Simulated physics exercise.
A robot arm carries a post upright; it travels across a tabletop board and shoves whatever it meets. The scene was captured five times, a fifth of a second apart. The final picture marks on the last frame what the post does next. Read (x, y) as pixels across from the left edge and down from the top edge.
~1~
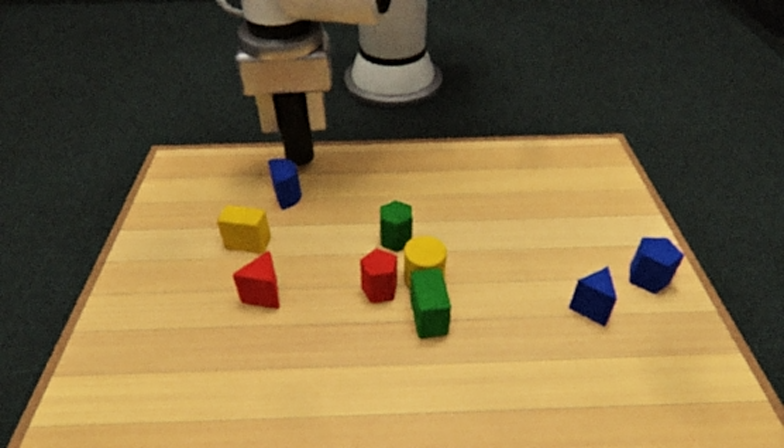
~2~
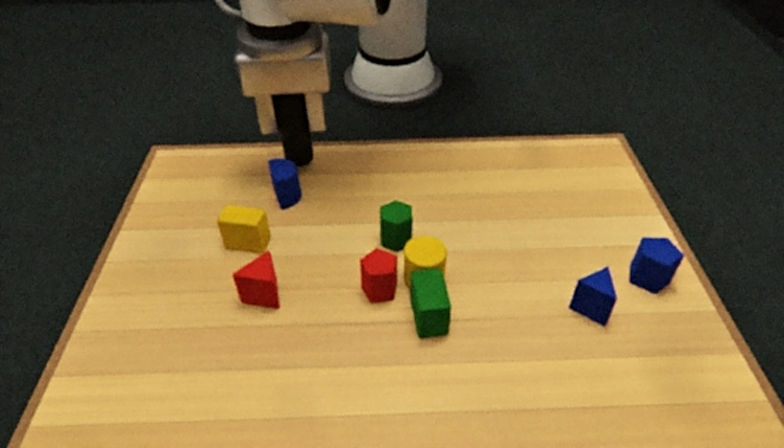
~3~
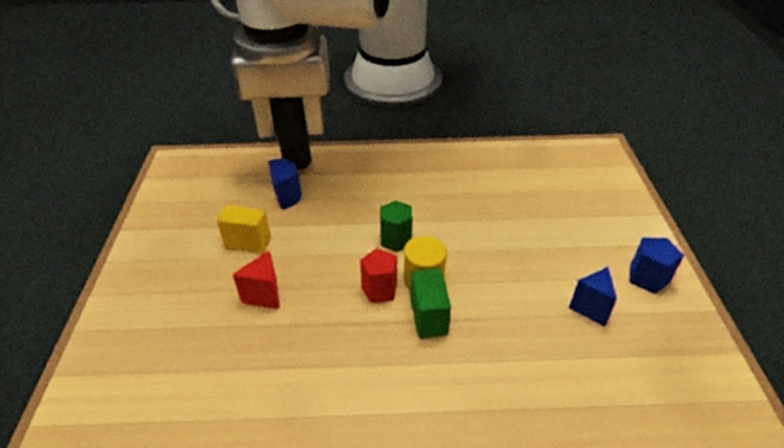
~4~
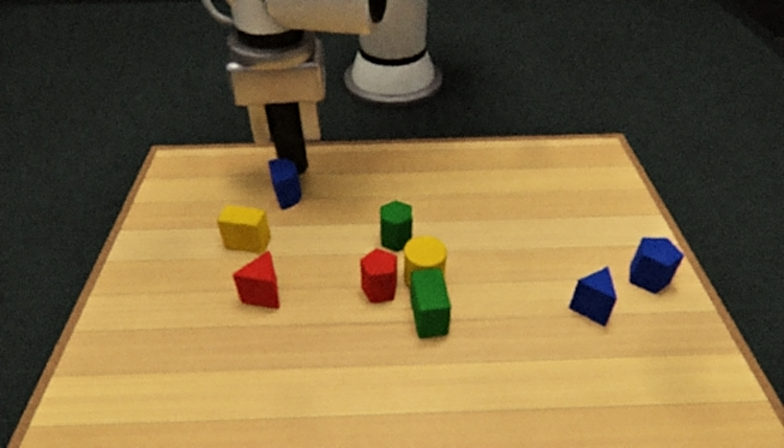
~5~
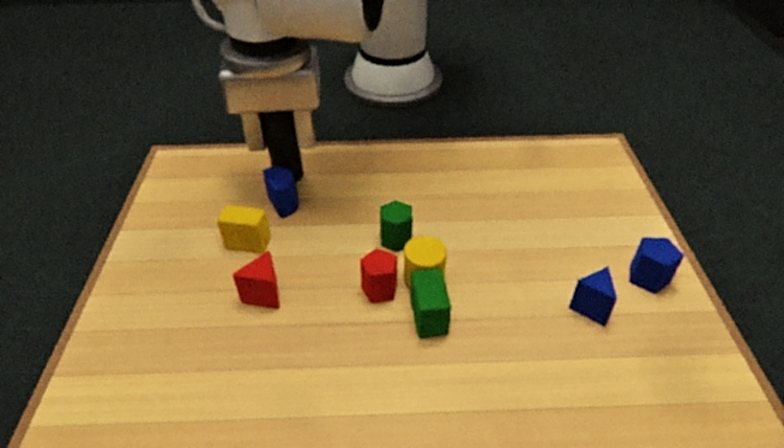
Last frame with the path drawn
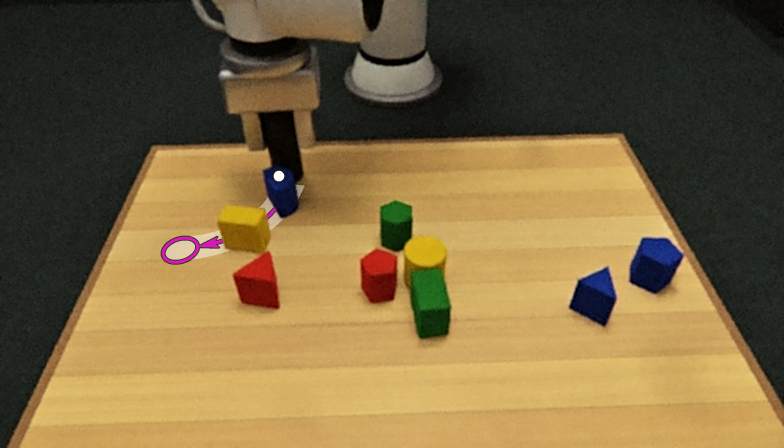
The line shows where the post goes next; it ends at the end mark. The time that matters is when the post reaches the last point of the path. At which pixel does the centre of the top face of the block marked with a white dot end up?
The centre of its top face lies at (273, 211).
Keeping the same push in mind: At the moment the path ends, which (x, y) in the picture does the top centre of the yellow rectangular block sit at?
The middle of its top is at (225, 232).
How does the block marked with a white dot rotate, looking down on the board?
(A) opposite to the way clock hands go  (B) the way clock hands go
The correct letter is A.
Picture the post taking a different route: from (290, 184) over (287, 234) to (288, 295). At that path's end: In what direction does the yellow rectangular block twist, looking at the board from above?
From above, the turn goes clockwise.
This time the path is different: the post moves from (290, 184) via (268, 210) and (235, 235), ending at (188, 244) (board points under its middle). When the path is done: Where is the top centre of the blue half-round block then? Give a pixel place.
Final place: (276, 208).
Drawn move, from (290, 184) by way of (271, 213) and (232, 238) to (180, 250); the dot is on the blue half-round block.
On the path given first. One third of the way, post at (268, 207); yellow rectangular block at (239, 218), turned 15° clockwise; blue half-round block at (272, 206), turned 45° anticlockwise.
Two thirds of the way, post at (228, 230); yellow rectangular block at (227, 230), turned 15° anticlockwise; blue half-round block at (273, 211), turned 55° anticlockwise.
At the end, post at (177, 242); yellow rectangular block at (225, 232), turned 25° anticlockwise; blue half-round block at (273, 211), turned 55° anticlockwise.
